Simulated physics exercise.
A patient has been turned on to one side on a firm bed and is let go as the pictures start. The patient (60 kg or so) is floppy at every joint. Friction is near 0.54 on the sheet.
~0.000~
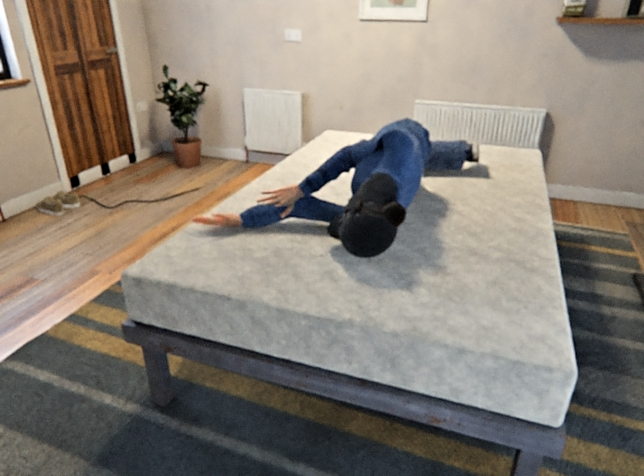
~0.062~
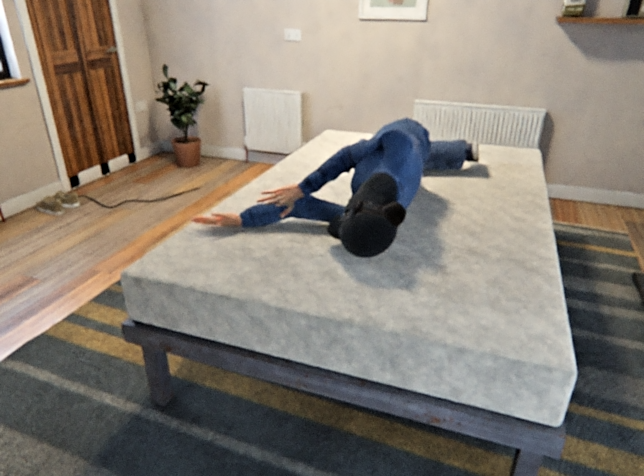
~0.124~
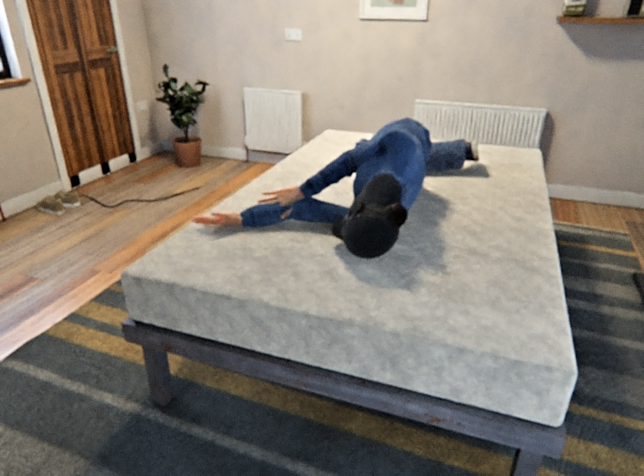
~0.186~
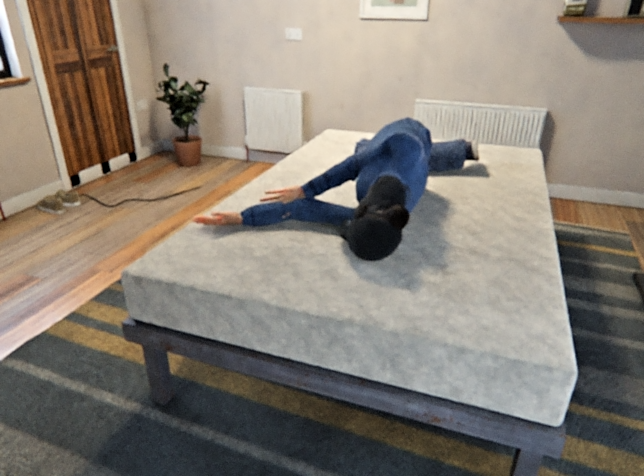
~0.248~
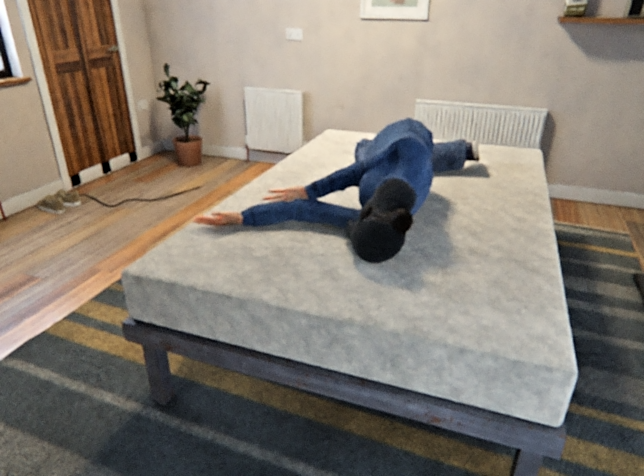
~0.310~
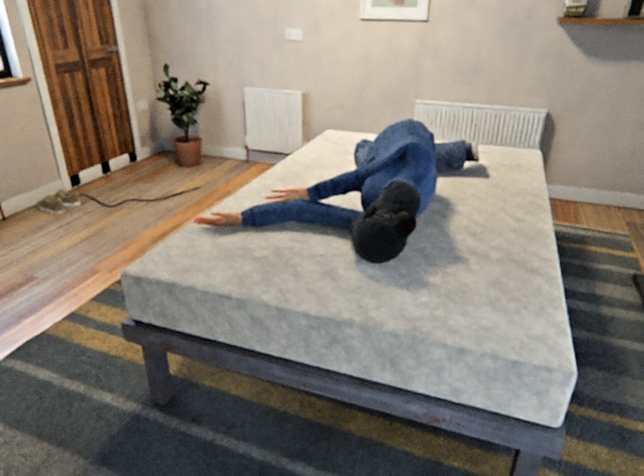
A dark-haired person in blue clothes lies on one side on a pale grey mattress, head toward the viewer and arms stretched left, seen from above the bed's near end. Around the dark bed frame are a striped rug, wooden floor, brown door, potted plant and white radiators. The limp body rolls slightly, head and shoulders shifting a little right, the arms moving slightly, while the camera stays still.
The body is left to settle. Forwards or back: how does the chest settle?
Here the chest sinks back.
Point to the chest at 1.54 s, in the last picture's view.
Around (439, 211).
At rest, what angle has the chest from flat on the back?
Turned some 20°.
After 0.54 s the chest is turned 55° from lying flat on the back, near (413, 197) in the last picture's view.
After 0.94 s the chest is turned 35° from lying flat on the back, near (427, 205) in the last picture's view.
After 1.54 s the chest is turned 15° from lying flat on the back, near (439, 211) in the last picture's view.
When all is still (2.3 s), chest sinks back.
